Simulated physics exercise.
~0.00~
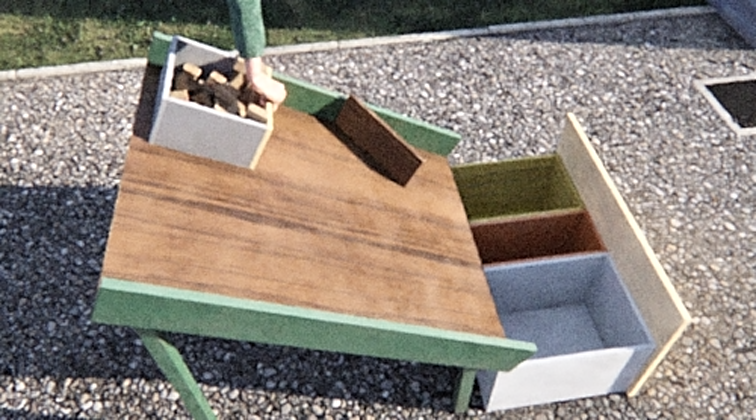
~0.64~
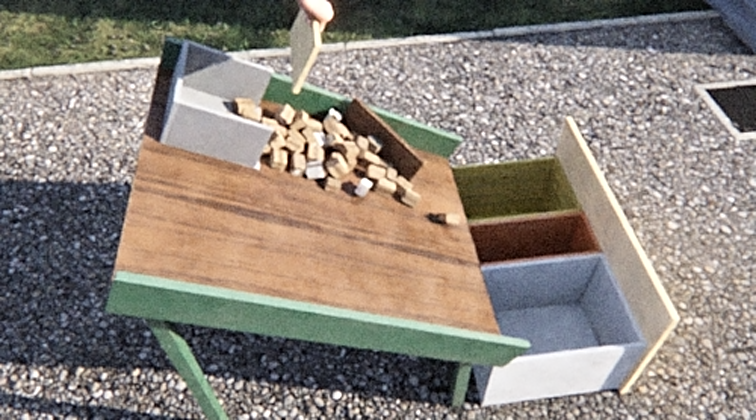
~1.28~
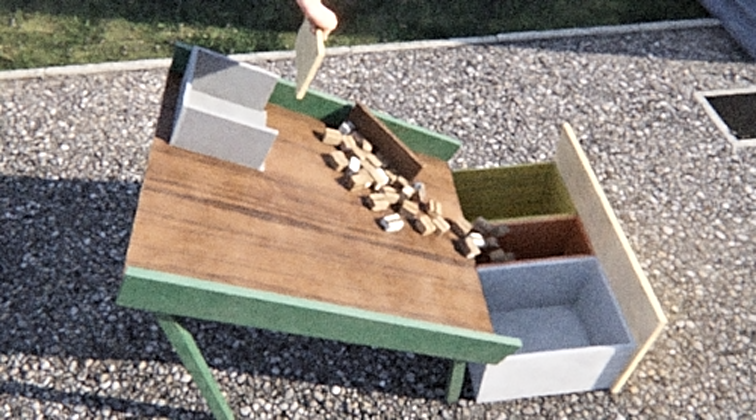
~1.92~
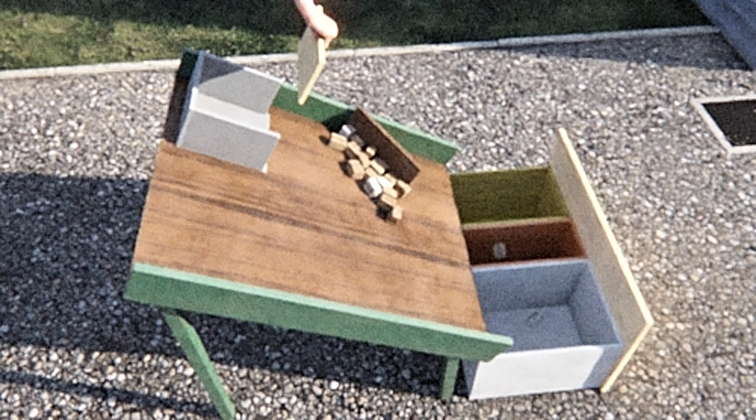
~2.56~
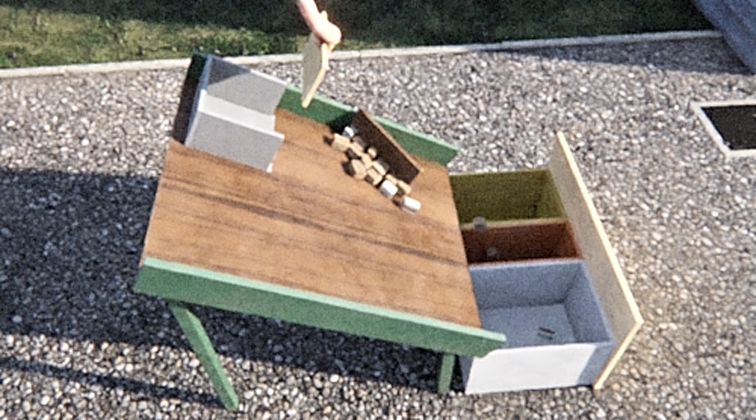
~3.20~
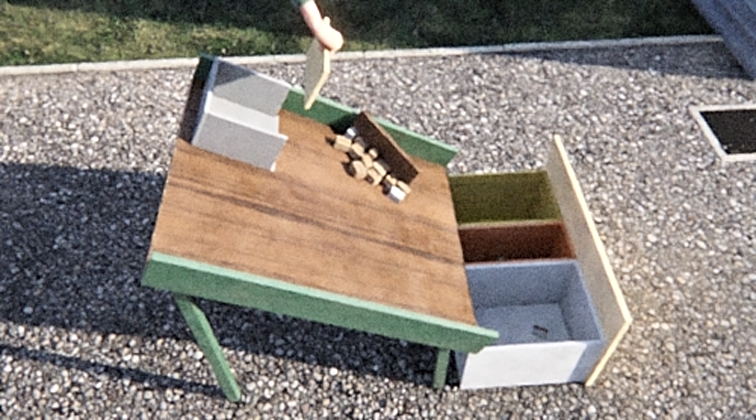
We see a hand lift a gate from a grey pen atop a sloping wooden table, releasing small blocks that tumble down past an angled board. Many drop into the middle orange tote between yellow and white containers, while a cluster remains resting along the board.
